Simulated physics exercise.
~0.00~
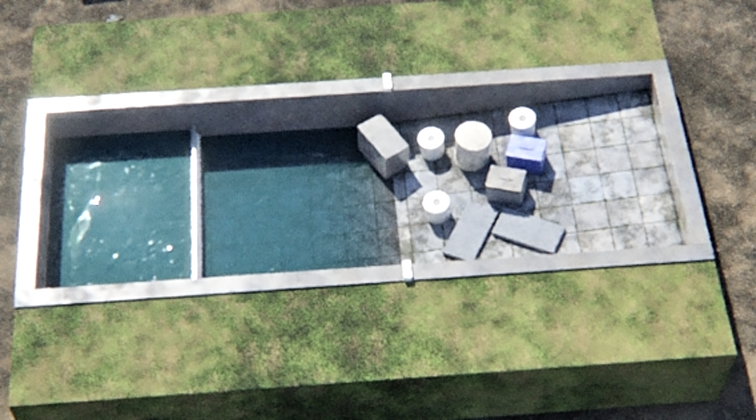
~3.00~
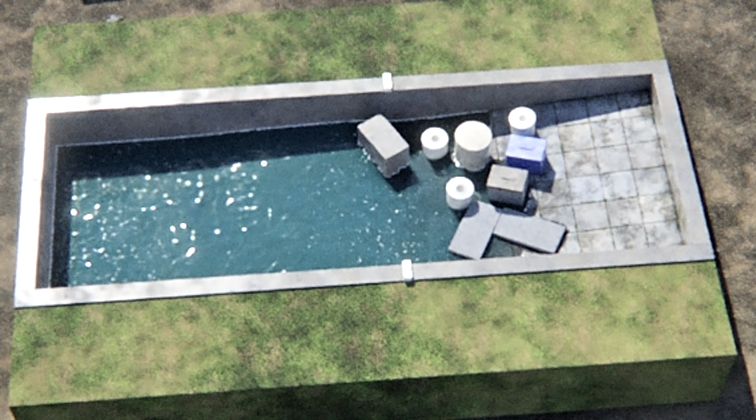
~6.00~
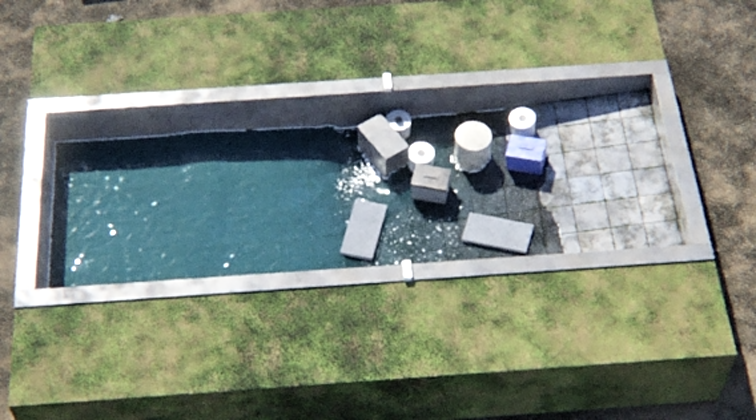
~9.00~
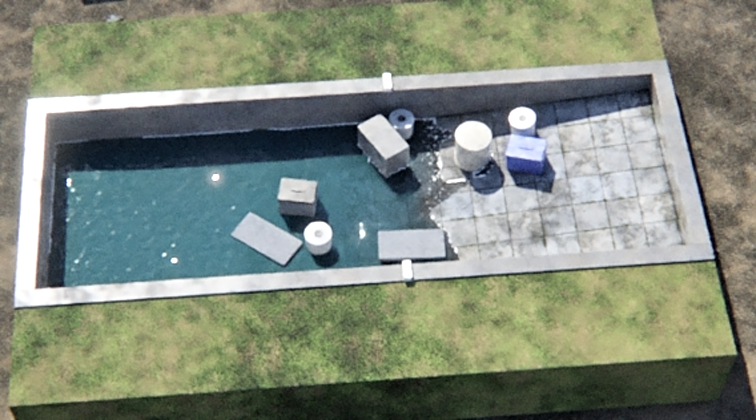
Water surging up a sloping basin and draining back, carrying several tubs and slabs left while the blue chest stays aground.
